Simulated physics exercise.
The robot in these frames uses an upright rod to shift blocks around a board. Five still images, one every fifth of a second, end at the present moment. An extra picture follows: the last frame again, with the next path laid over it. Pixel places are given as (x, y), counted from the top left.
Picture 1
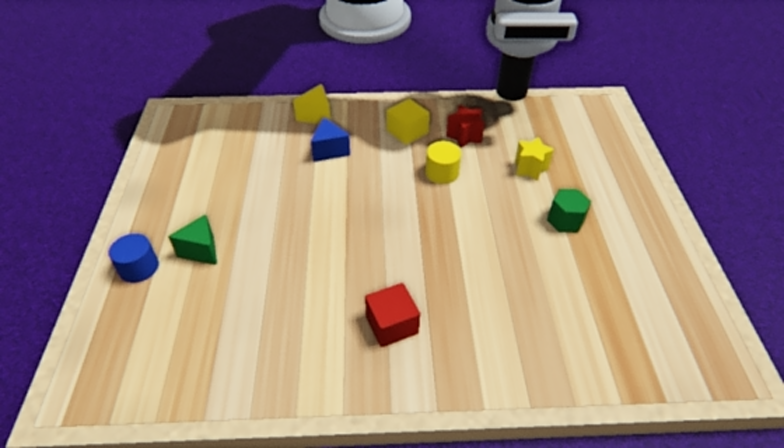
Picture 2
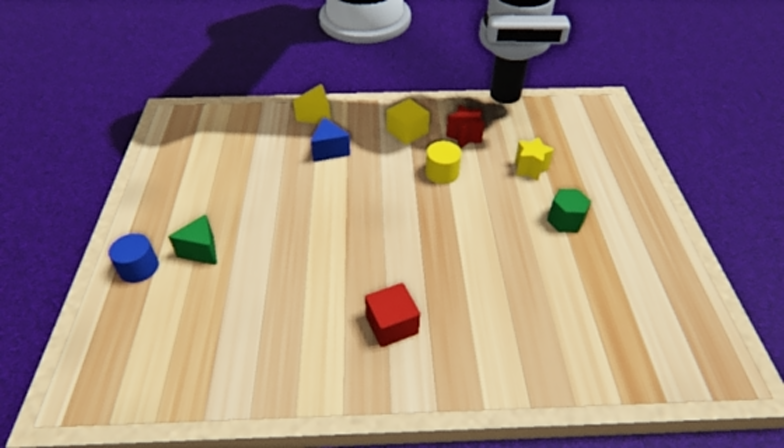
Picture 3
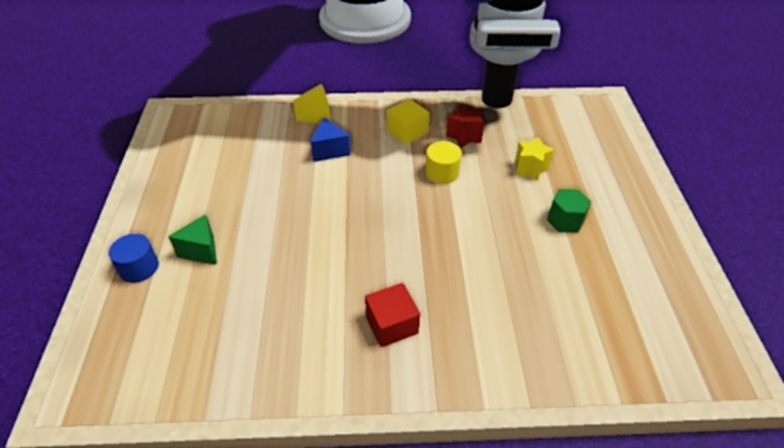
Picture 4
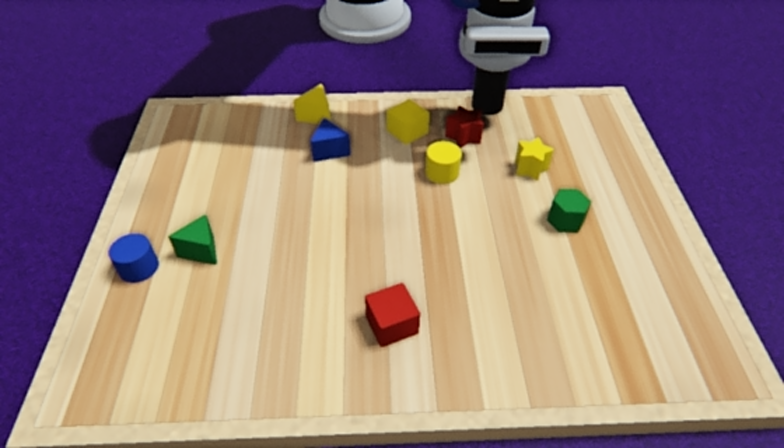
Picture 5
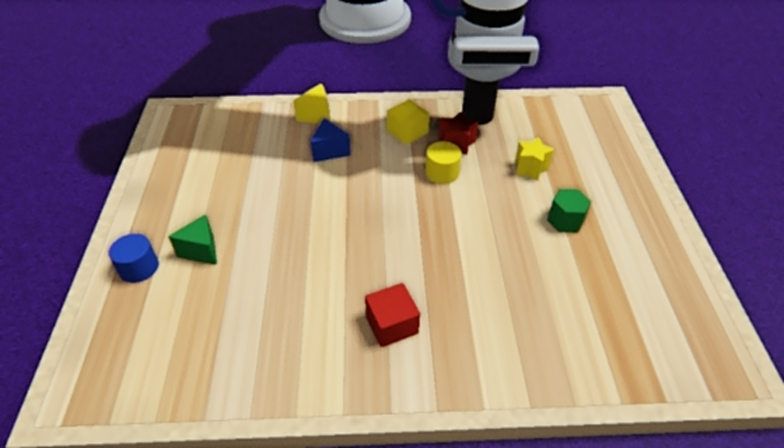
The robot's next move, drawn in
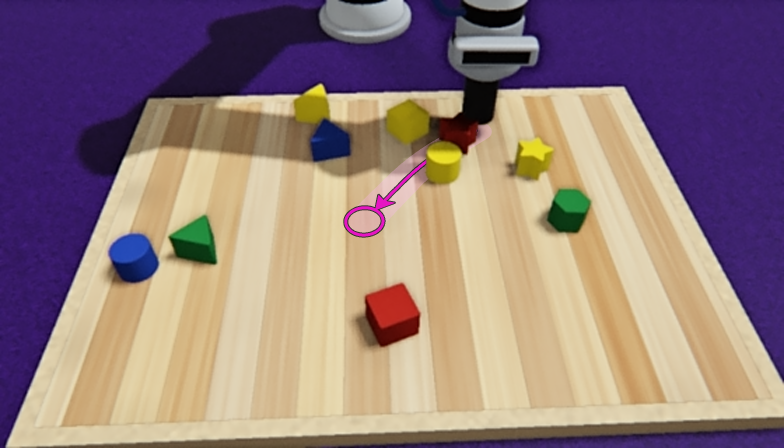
A robot's black rod moves left and toward the viewer, nudging the red star slightly.
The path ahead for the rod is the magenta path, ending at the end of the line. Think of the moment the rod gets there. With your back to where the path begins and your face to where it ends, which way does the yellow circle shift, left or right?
It moves over to the left.
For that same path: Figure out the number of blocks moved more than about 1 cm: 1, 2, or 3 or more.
Two blocks.
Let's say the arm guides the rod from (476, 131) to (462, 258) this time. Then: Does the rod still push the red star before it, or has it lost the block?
Beside or behind it.
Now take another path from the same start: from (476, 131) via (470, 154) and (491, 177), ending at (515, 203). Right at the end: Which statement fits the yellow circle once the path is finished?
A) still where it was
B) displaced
Letter B.
Path on the board, from (476, 131) via (418, 169), ending at (364, 221).
The first path, step by step. One third of the way, rod (437, 140); yellow circle (425, 172); red star (422, 151).
Two thirds of the way, rod (400, 170); yellow circle (406, 209); red star (392, 186), turned 30° anticlockwise.
At the end, rod (364, 206); yellow four-sided block in place; yellow circle (407, 238); red star (376, 224), turned 70° anticlockwise.
